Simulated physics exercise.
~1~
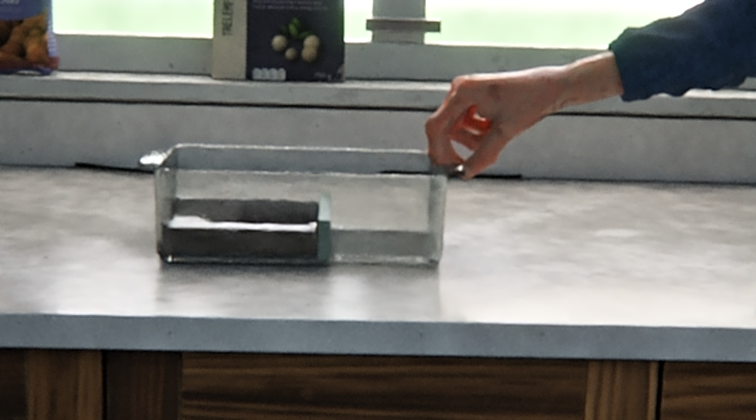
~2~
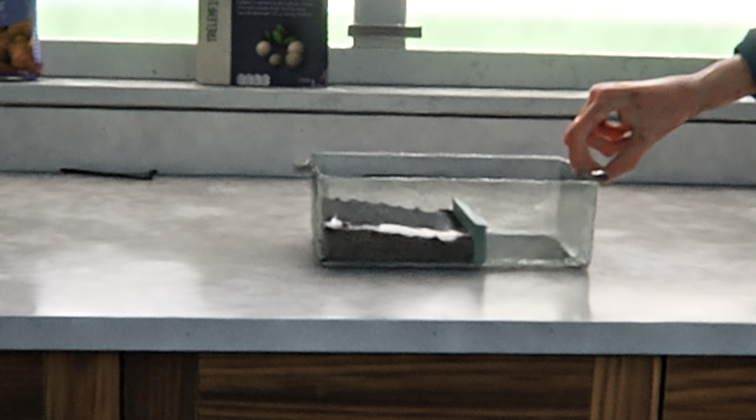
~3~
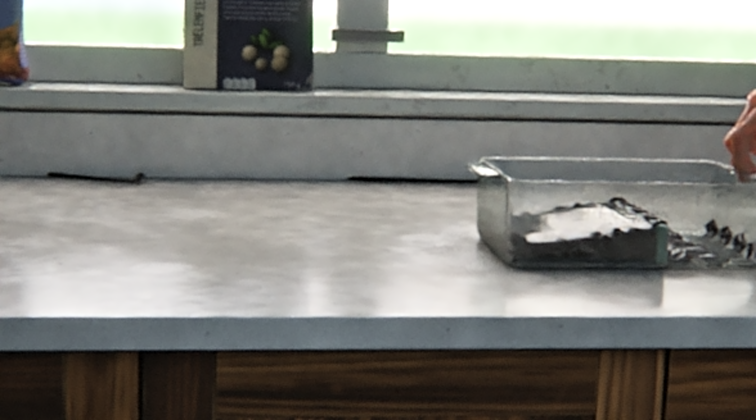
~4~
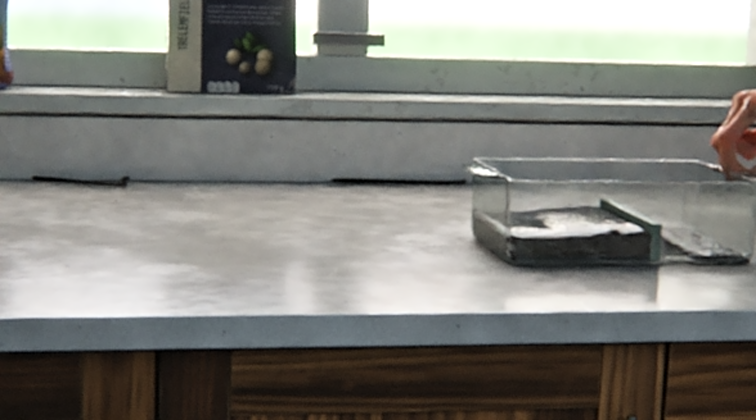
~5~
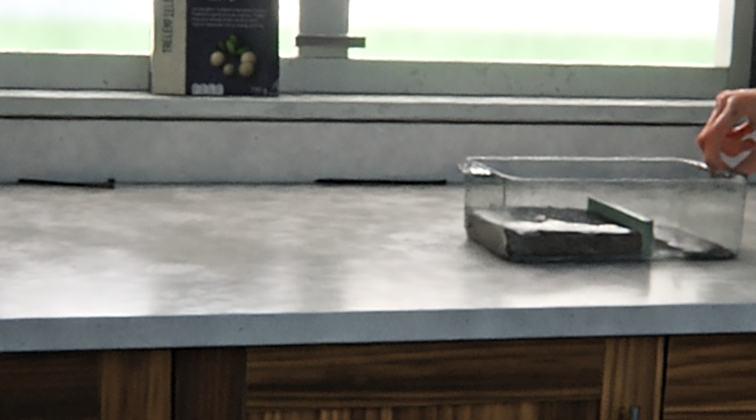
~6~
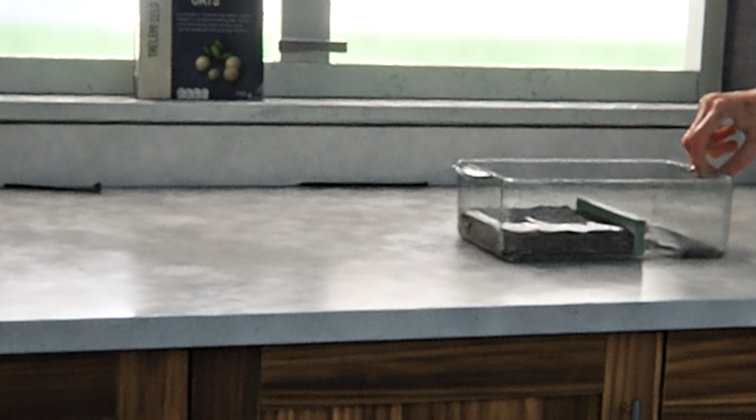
On a grey countertop beneath a window, a hand pulls a clear container with a low divider to the right, and the dark coffee in its left part sloshes, a little spilling over the divider before it settles, with most still on the left.
